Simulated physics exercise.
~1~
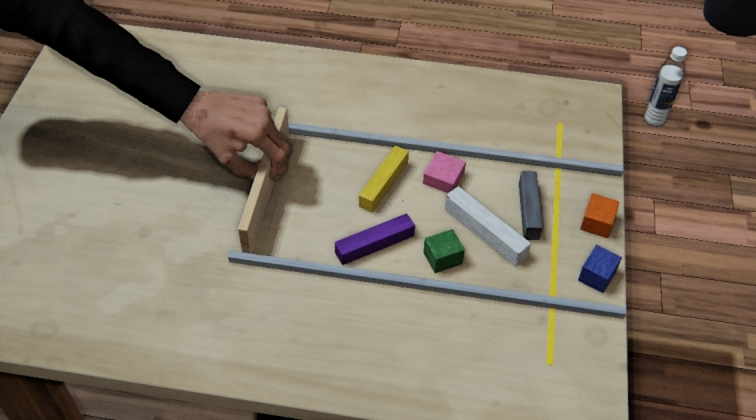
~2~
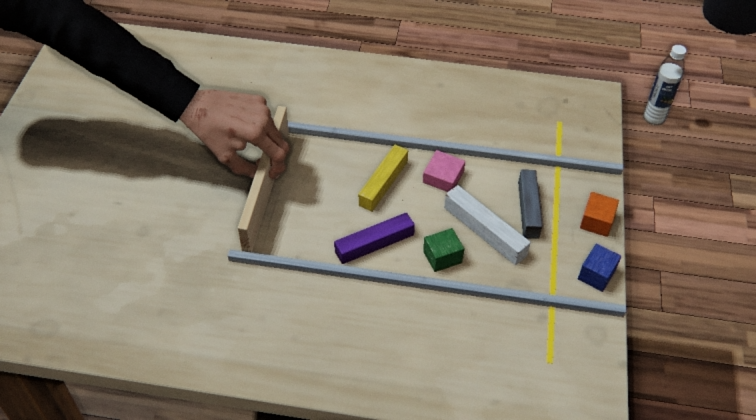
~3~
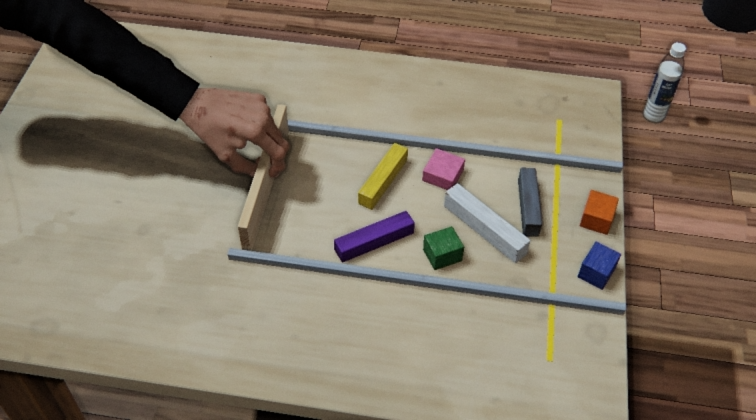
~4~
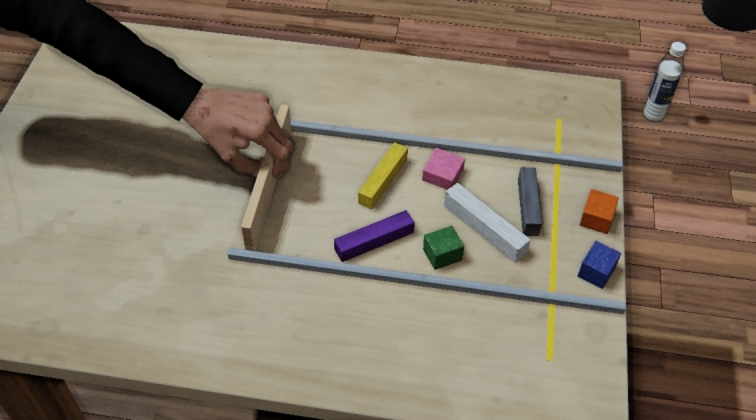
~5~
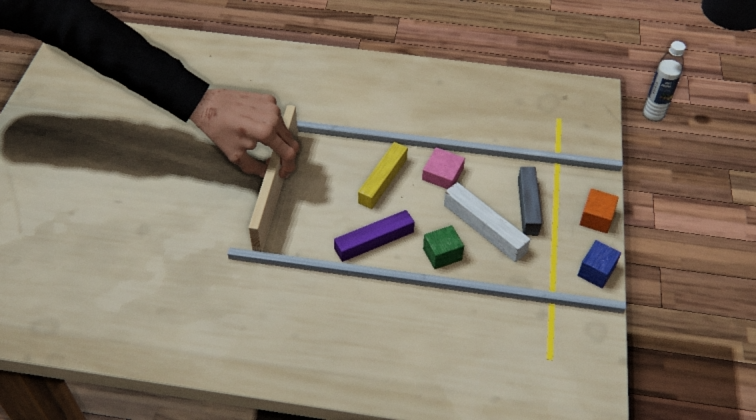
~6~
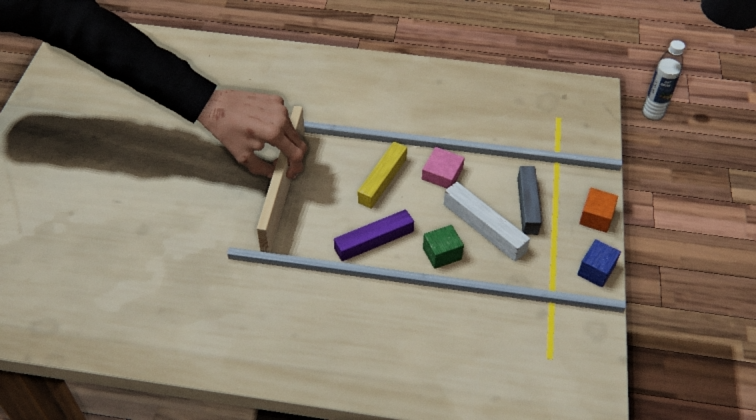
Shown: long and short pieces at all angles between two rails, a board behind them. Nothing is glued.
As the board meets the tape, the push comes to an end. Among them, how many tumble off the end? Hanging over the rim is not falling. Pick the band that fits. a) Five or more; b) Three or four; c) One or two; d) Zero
c, one or two.
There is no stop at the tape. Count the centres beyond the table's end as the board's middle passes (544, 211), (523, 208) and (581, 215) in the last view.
Middles past end - pos 1: 1, pos 2: 0, pos 3: 4.
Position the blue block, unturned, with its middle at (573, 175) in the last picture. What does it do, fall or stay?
I reckon the blue block drops away.
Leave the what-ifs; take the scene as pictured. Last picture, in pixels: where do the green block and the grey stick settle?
About (592, 279), and the other about (620, 211).
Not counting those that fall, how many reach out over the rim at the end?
Counting them gives 1.
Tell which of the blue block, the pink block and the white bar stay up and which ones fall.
The blue block ends up below; the pink block stays put; and the white bar stays put.
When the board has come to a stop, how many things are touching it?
That makes 2.
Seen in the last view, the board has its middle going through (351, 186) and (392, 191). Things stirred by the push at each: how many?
1 by the first point, 2 by the second.
Soon after, none off yet; blue block at rest near (599, 263); orange block at rest near (599, 210); grey stick at rest near (529, 200).
Then, none off yet; blue block at rest near (599, 263); orange block at rest near (599, 210); grey stick moving near (539, 201).
At rest, the number that fall off is one or two; fallen, orange block and blue block.
